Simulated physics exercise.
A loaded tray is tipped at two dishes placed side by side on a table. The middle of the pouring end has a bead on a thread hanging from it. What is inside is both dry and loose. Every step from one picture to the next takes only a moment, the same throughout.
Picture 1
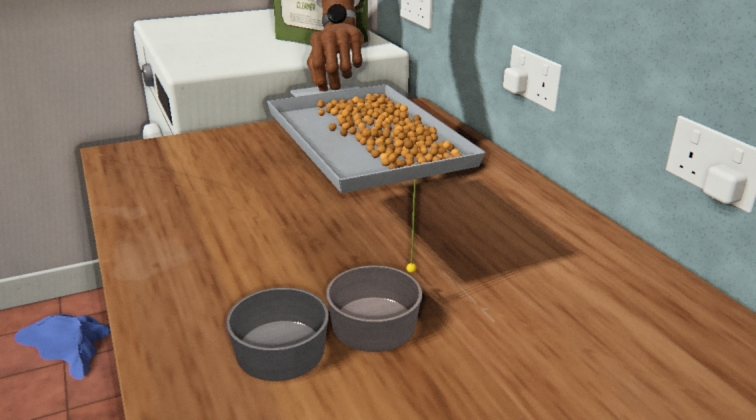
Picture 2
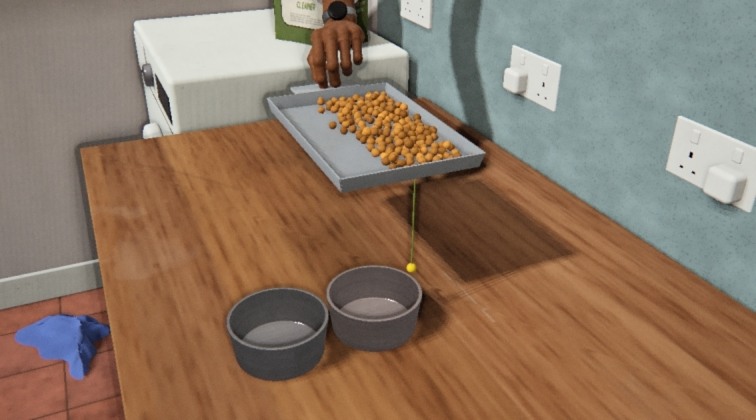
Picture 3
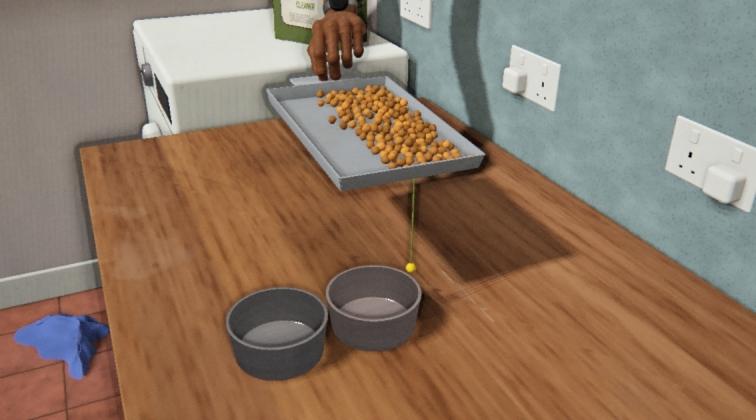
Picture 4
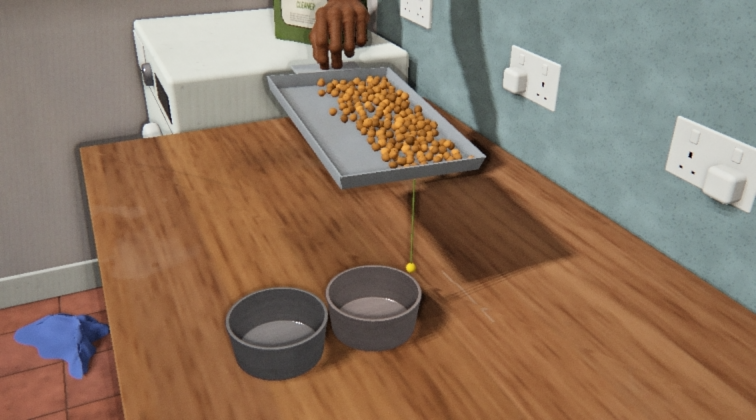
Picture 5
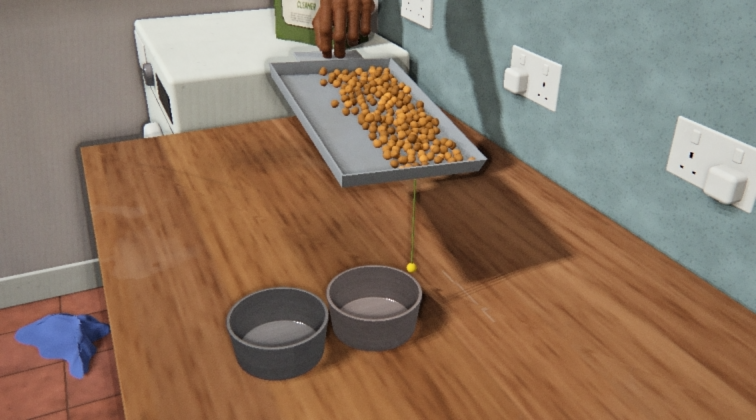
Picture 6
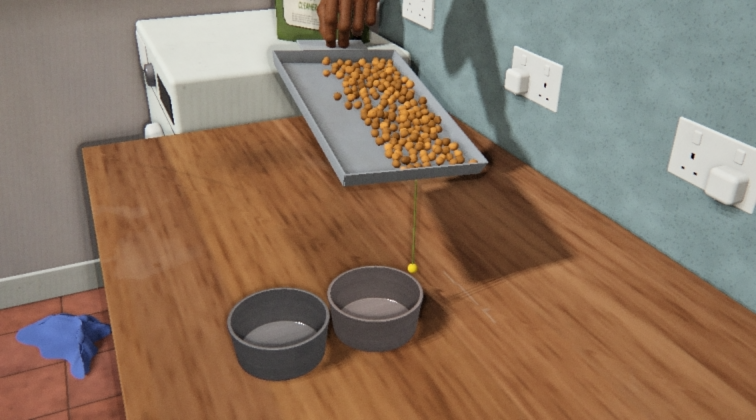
A tray of roasted chickpeas, gripped at its far end by a hand, tilts gradually as that end rises, its near right corner dipping slightly, while two empty dark dishes sit still side by side on the wooden surface.
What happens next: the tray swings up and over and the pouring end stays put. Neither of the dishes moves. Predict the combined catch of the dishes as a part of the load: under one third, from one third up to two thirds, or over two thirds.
Predicted combined catch: Under one third.
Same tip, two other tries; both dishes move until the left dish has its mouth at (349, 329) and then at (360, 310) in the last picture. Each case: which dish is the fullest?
In turn: The right one; right.
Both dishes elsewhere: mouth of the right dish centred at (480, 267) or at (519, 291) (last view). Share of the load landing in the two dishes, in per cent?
Near 60 % and 70 %.
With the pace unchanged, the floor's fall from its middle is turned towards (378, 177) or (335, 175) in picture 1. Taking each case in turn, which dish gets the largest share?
Toward the first point it's the dish to the right; toward the second, the dish to the right.
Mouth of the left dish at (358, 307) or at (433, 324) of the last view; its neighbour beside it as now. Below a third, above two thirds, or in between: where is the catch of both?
In order: The middle third, then in the middle band.
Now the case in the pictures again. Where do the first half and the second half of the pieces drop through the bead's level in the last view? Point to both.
Roughly (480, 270) first, then roughly (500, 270).
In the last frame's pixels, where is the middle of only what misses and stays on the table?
My estimate puts the centre near (499, 319).
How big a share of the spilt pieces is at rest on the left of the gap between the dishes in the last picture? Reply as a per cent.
It comes to about 0 percent.
Soon after the last picture, tray tipped steeply; nearly all on the tray; a stray few outside both; a stray few in the air.
A little later, tray tipped right over; nearly all on the tray; a small part outside both; a stray few in the air.
Later still, tray tipped past a quarter turn; a stray few in the right dish; nearly all outside both.
At rest, tray tipped past a quarter turn; none in the left dish; a stray few in the right dish; nearly all outside both.
